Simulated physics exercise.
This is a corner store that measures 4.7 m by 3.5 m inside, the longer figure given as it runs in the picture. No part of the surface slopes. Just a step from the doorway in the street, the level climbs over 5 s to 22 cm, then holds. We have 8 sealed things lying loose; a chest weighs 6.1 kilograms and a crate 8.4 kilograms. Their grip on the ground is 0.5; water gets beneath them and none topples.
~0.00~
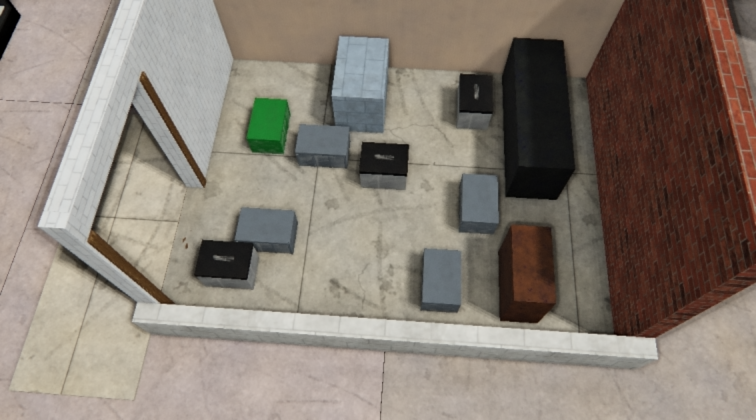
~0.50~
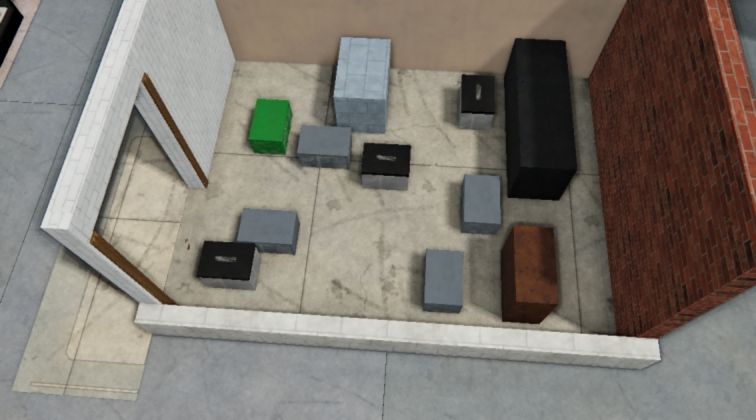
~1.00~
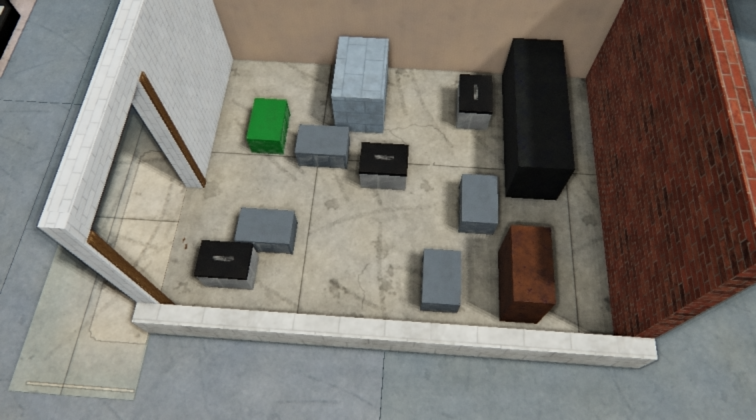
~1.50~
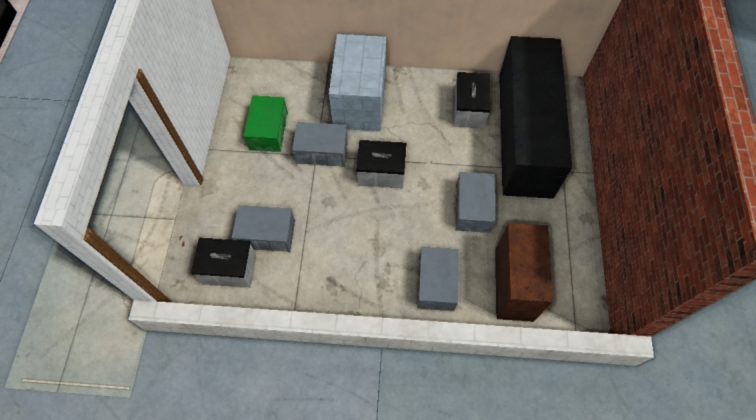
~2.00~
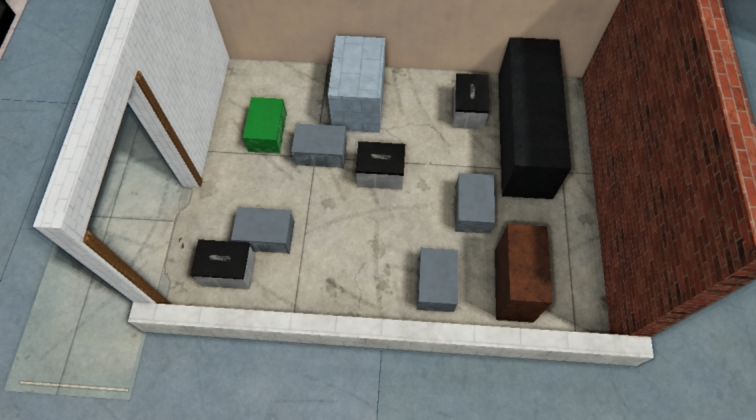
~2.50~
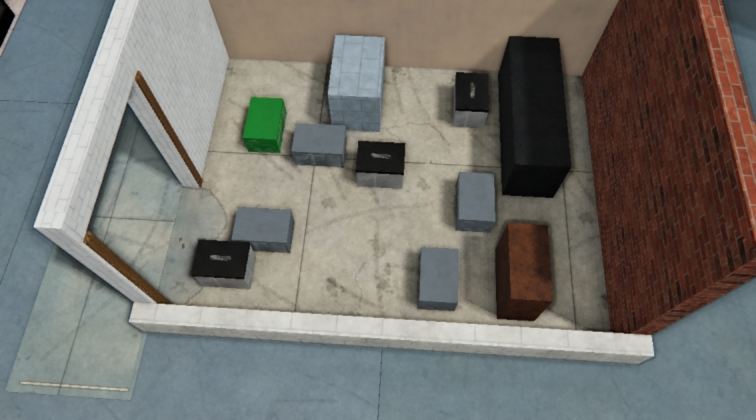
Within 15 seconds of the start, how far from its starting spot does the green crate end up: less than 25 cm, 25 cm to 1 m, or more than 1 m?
Result: A modest shift.
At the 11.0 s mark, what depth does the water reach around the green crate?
Depth: About 3 cm.
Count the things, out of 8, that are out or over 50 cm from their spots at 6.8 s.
3 in all.
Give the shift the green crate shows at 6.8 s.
Displacement by then near 0 cm.
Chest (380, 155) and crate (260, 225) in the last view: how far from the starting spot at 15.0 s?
100 cm, 250 cm.
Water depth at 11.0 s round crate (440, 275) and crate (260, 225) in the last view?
First about 13 cm, second about 14 cm.
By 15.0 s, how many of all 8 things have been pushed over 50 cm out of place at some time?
8 of them.
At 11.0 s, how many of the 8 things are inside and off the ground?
Count at that moment: 6.
After 3.5 s the green crate is near (263, 118), 0.0 m from its start, aground; 0 afloat.
After 6.8 s the green crate is near (263, 118), 0.0 m from its start, aground; 5 afloat.
After 11.0 s the green crate is near (263, 118), 0.0 m from its start, aground; 6 afloat.
After 15.0 s the green crate is near (264, 170), 0.8 m from its start, afloat; 8 afloat.
